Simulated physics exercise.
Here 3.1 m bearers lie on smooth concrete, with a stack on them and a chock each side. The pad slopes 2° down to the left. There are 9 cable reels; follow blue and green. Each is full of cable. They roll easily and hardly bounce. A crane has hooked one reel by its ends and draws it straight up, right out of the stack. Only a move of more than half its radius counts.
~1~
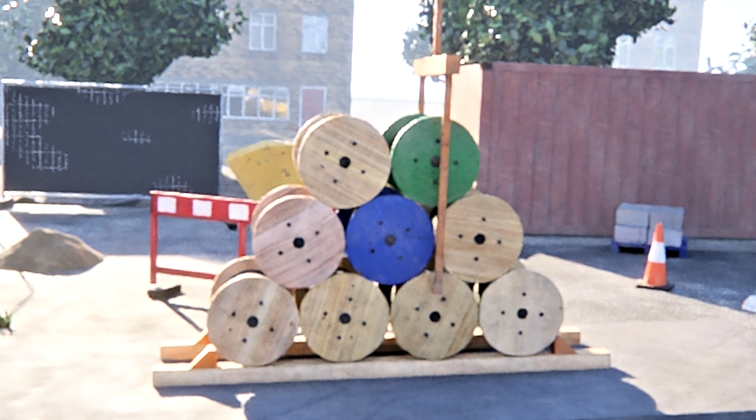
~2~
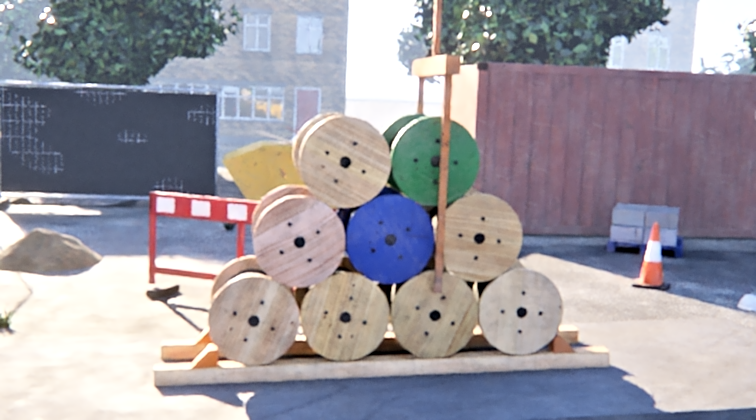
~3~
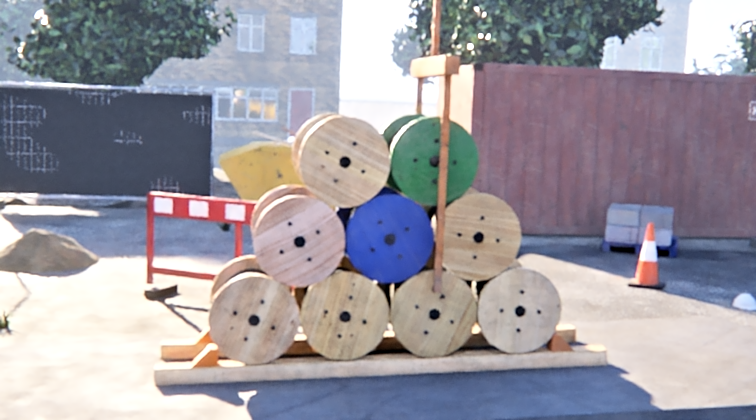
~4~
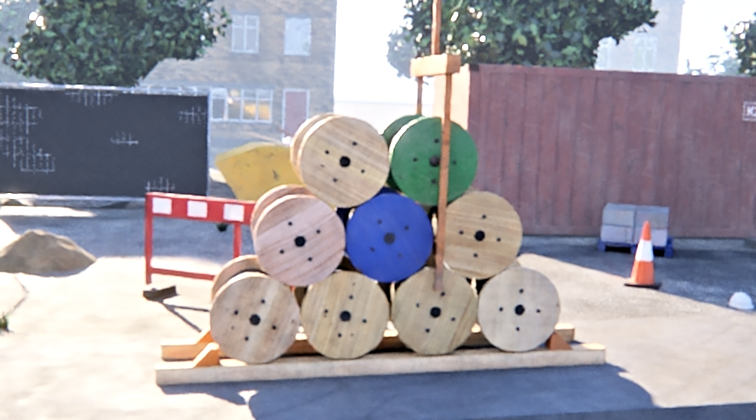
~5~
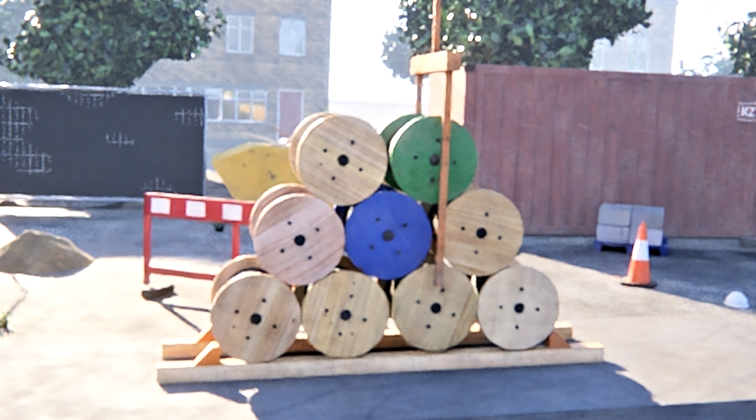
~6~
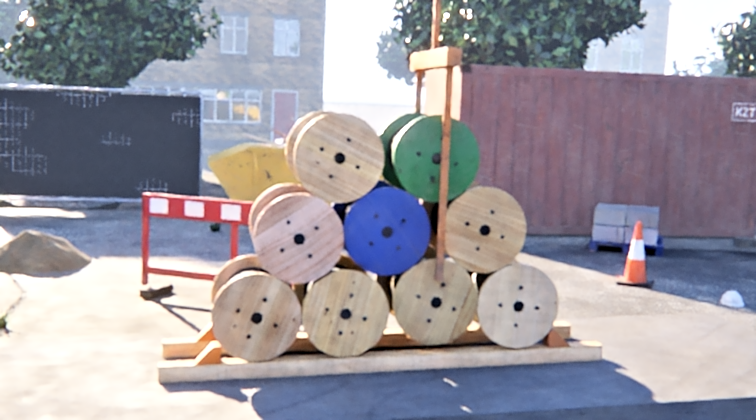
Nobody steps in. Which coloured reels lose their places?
Blue loses its place. Green moves out of place.
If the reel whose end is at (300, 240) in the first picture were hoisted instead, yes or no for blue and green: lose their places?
Then blue no, green no.
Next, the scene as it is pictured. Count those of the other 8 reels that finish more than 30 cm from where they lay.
4 of them.
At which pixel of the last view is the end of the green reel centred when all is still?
Near (477, 236).
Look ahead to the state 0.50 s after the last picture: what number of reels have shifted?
By then 3.
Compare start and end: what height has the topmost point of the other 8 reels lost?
About 50 cm.
Then, 0.5 s after the last picture, blue is 8 cm further left and 15 cm higher; green is 14 cm further right and 6 cm lower; 3 of the other 8 have shifted.
Then, 1.2 s after the last picture, blue is 13 cm further right and 9 cm lower; green is 24 cm further right and 18 cm higher; 3 of the other 8 have shifted.
Then, 1.9 s after the last picture, blue is 33 cm further right and 51 cm lower; green is 9 cm further left and 4 cm higher; 3 of the other 8 have shifted.
Then, 2.7 s after the last picture, green is 24 cm further right and 23 cm lower; no change for blue; 4 of the other 8 have shifted.
At rest (3.3 s after the last picture), blue is 32 cm further right and 51 cm lower; green is 32 cm further right and 51 cm lower; 4 of the other 8 have shifted.
